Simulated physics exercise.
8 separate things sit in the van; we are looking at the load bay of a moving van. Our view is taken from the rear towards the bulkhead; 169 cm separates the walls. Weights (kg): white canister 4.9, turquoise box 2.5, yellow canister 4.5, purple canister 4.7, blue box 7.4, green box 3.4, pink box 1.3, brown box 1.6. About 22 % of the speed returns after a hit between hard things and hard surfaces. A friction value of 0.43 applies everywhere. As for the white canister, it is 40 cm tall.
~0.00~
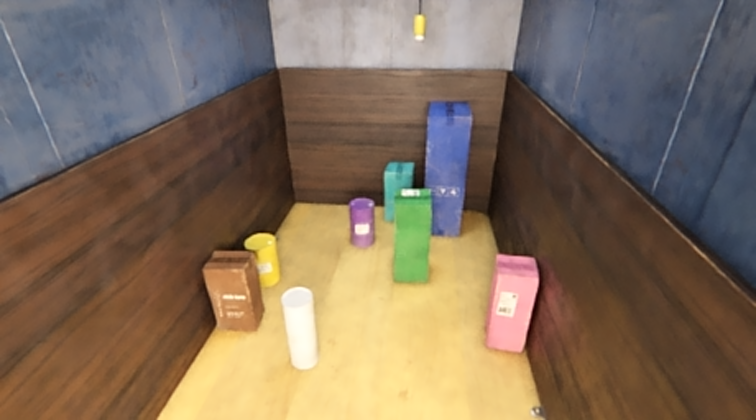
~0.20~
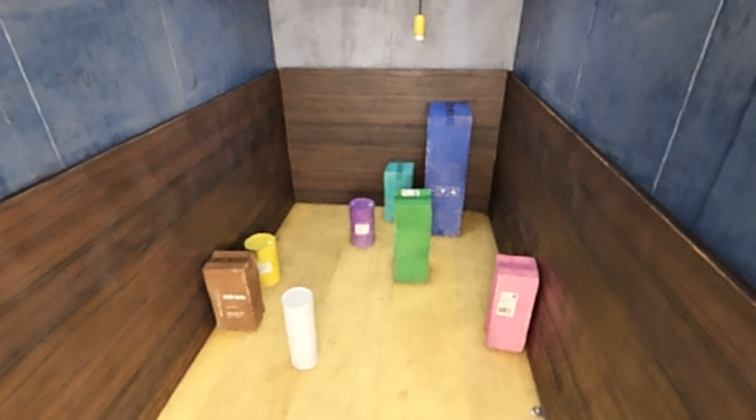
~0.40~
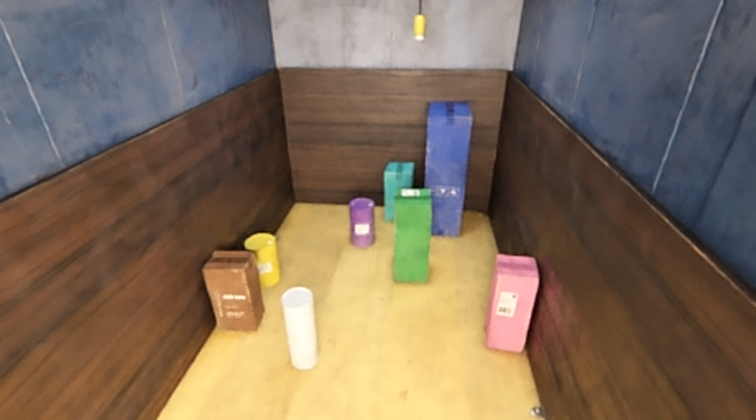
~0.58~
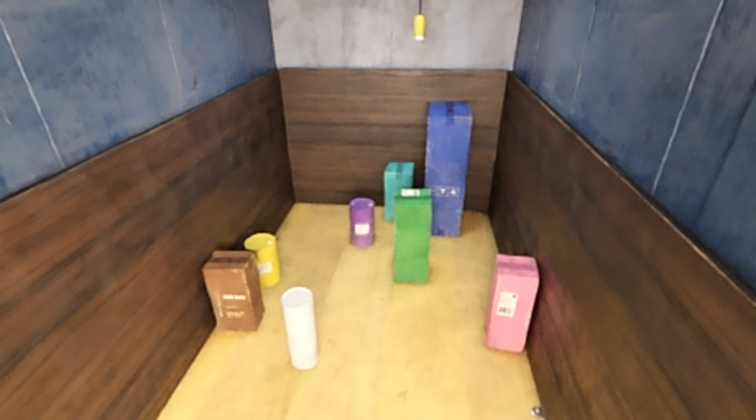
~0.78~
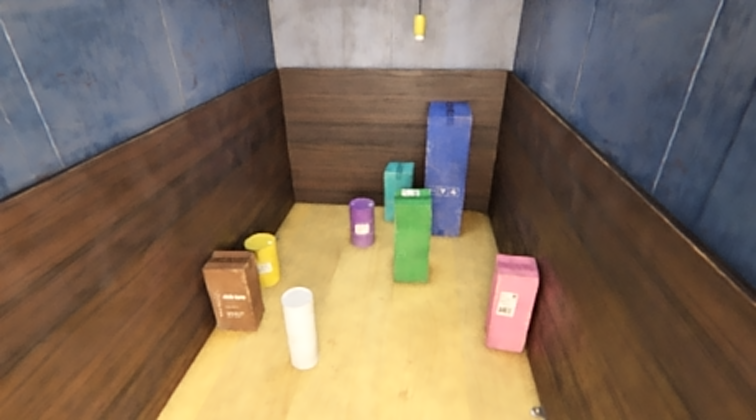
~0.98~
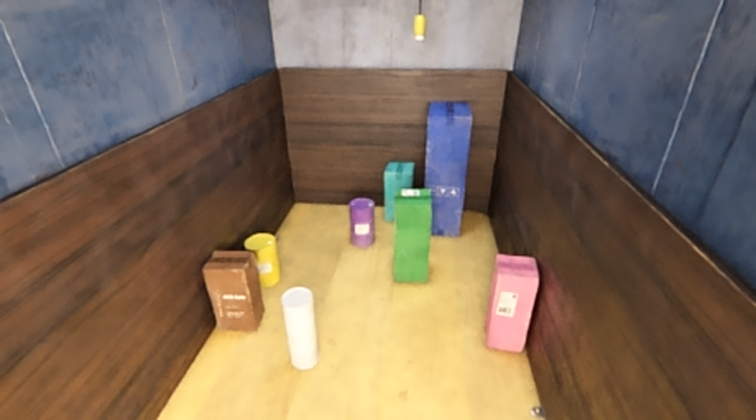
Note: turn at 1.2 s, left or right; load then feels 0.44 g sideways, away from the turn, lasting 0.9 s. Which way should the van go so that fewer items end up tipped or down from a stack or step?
It should go left.
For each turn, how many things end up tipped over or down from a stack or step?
Turn left = 2, turn right = 5.
Turning left. At 1.88 s, force 0.39 g right; white canister leaning 34° near (327, 330); blue box leaning 16°; green box leaning 10°.
After 2.28 s, steady run; white canister on its side near (369, 353); green box leaning 53°; blue box leaning 15°.
After 3.58 s, steady run; white canister on its side near (369, 353); green box on its side; blue box slid 2 cm.
At rest (5.9 s), tipped over in the van, white canister and green box; the other 6 in place, give or take 15 cm. Seen from the same camera at the end, white canister near (369, 353), turquoise box near (401, 192).
Turning right instead, white canister, turquoise box, blue box, green box and pink box tipped over or down from a stack or step, 5 of 8 in all.
